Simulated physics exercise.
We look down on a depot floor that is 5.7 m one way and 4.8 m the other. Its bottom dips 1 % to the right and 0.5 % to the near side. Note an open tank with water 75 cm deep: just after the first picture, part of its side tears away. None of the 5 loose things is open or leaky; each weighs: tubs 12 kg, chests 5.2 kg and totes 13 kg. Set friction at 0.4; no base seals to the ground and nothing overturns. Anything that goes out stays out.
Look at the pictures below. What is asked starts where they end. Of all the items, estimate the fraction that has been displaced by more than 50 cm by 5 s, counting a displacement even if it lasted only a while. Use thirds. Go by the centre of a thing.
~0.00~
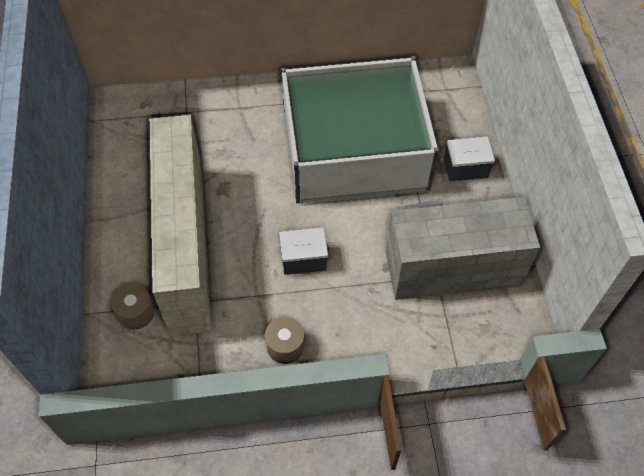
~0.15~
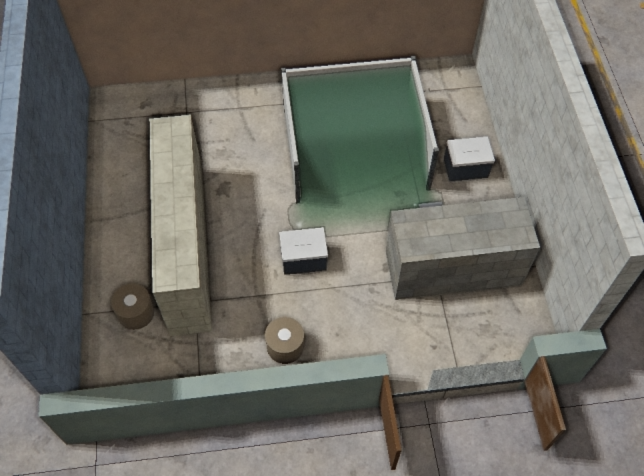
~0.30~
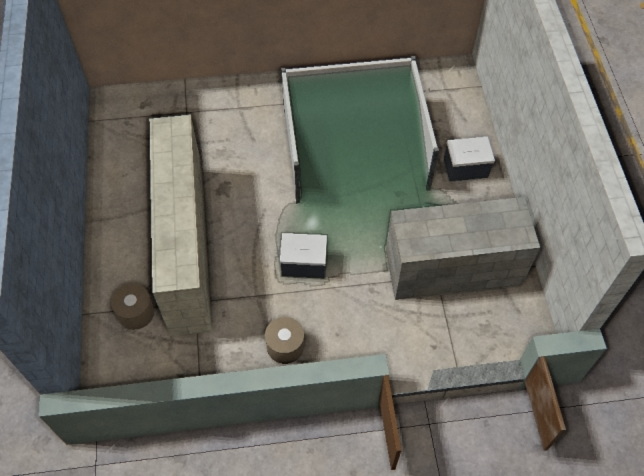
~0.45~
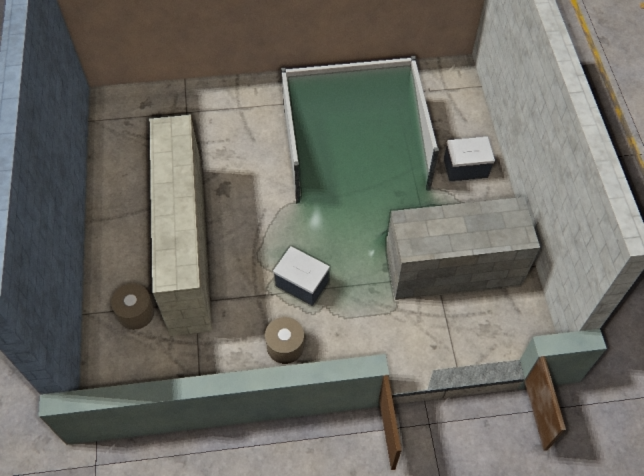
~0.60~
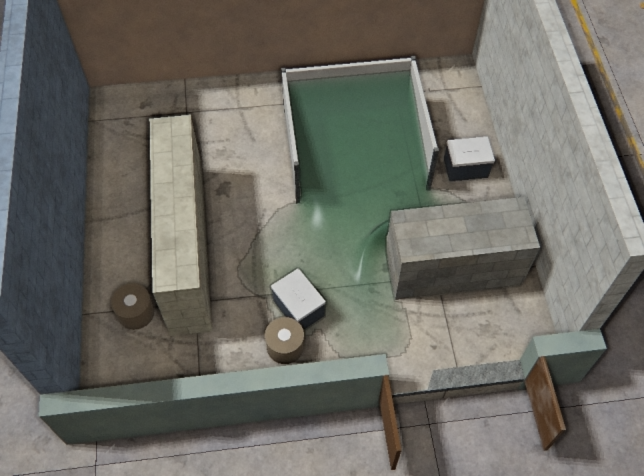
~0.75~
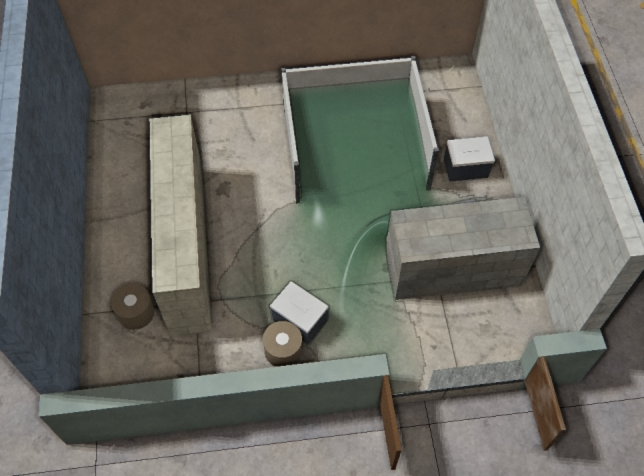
Two thirds or more.
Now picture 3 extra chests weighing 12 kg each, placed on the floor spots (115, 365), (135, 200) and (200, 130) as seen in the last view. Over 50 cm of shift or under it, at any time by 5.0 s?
First exceeds it, second exceeds it, third does not reach it.
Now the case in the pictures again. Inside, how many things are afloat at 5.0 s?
At that moment 3.
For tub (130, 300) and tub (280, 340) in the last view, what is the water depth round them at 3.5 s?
First roughly 6 cm, second roughly 5 cm.
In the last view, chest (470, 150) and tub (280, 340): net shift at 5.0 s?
200 cm, 400 cm.
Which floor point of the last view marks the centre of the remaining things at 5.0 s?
(225, 134).
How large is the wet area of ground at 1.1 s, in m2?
Around 9.5 m2 of it.
After 1.1 s 2 of 5 are over 50 cm from their spots; 1 afloat.
After 2.2 s 4 of 5 are over 50 cm from their spots; 3 afloat.
After 3.5 s 4 of 5 are over 50 cm from their spots; 3 afloat.
After 5.0 s 5 of 5 are over 50 cm from their spots, and 5 have been at some point; 3 afloat.
